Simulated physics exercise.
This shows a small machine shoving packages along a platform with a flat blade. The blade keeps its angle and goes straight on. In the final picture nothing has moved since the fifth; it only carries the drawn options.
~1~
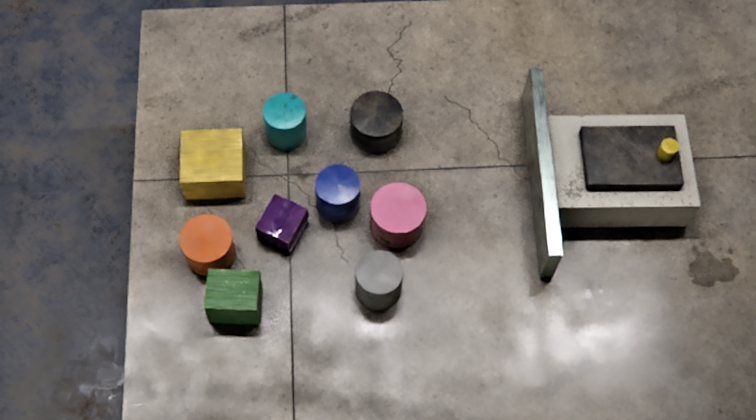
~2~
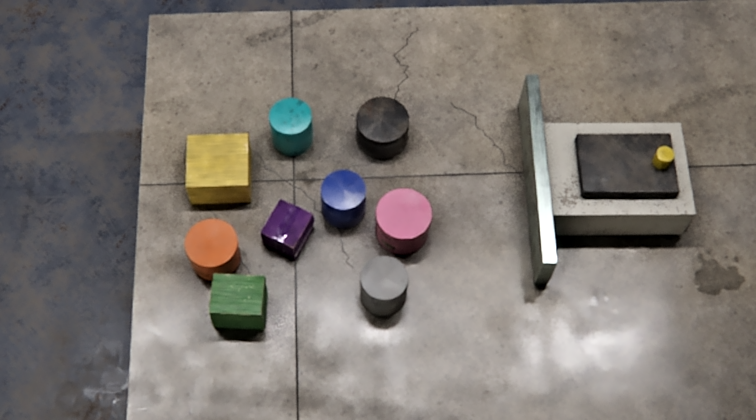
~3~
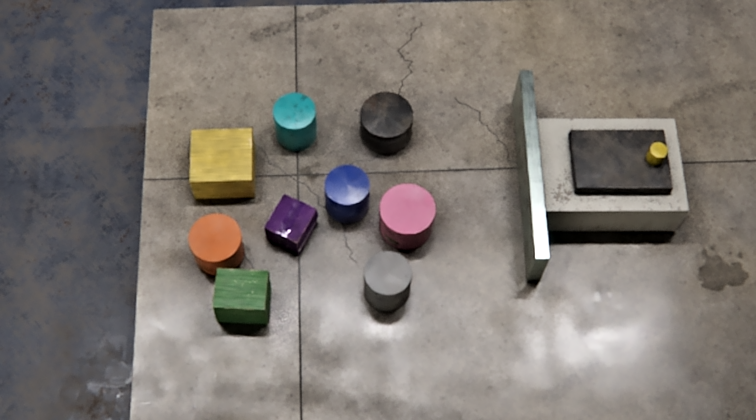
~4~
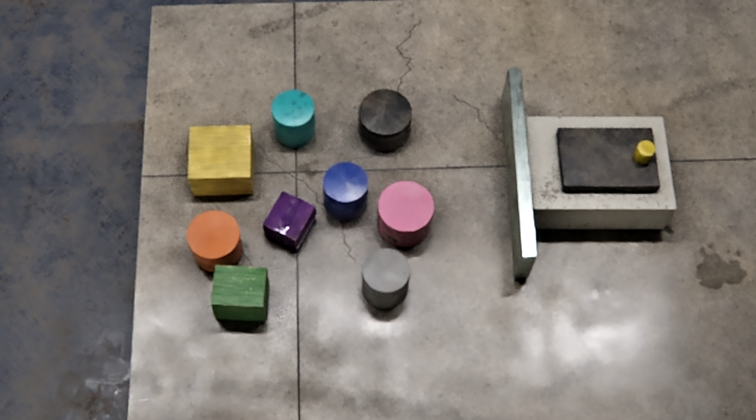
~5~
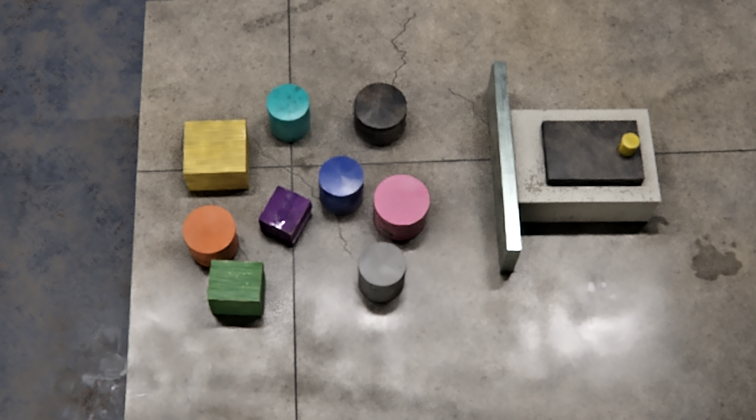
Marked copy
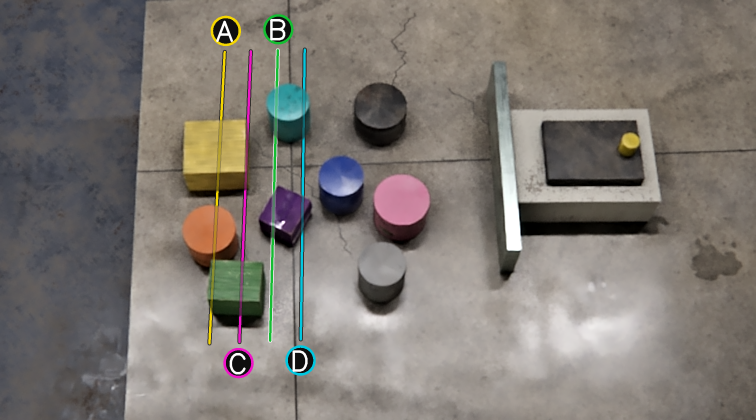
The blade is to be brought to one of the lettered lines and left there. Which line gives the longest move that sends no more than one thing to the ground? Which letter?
No farther than A.
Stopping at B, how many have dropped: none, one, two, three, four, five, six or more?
The count is none.
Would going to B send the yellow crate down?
No.
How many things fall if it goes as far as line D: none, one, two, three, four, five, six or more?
By then, none.
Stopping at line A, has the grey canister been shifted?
Yes.
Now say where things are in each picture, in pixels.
The first frame shows purple box (283, 224); black canister (376, 122); yellow crate (213, 164).
The second frame shows robot (619, 164); green crate (239, 302).
The third frame shows robot (612, 160); turquoise canister (295, 122).
The fourth frame shows robot (600, 159); pink pail (405, 215).
The fifth frame shows robot (585, 151); purple box (286, 216); black canister (380, 114); yellow crate (217, 155).
On the copy, A at (218, 188); B at (274, 186); C at (245, 187); D at (303, 185).
On A. First, robot (482, 155); grey canister (374, 274); black canister (366, 115).
Then, robot (379, 158); orange pail (190, 241); turquoise canister (222, 108).
Finally, robot (298, 161); turquoise canister (145, 96); orange pail (145, 265); none fallen.
By contrast, B is within the limit but short; C is within the limit but short; D is within the limit but short.
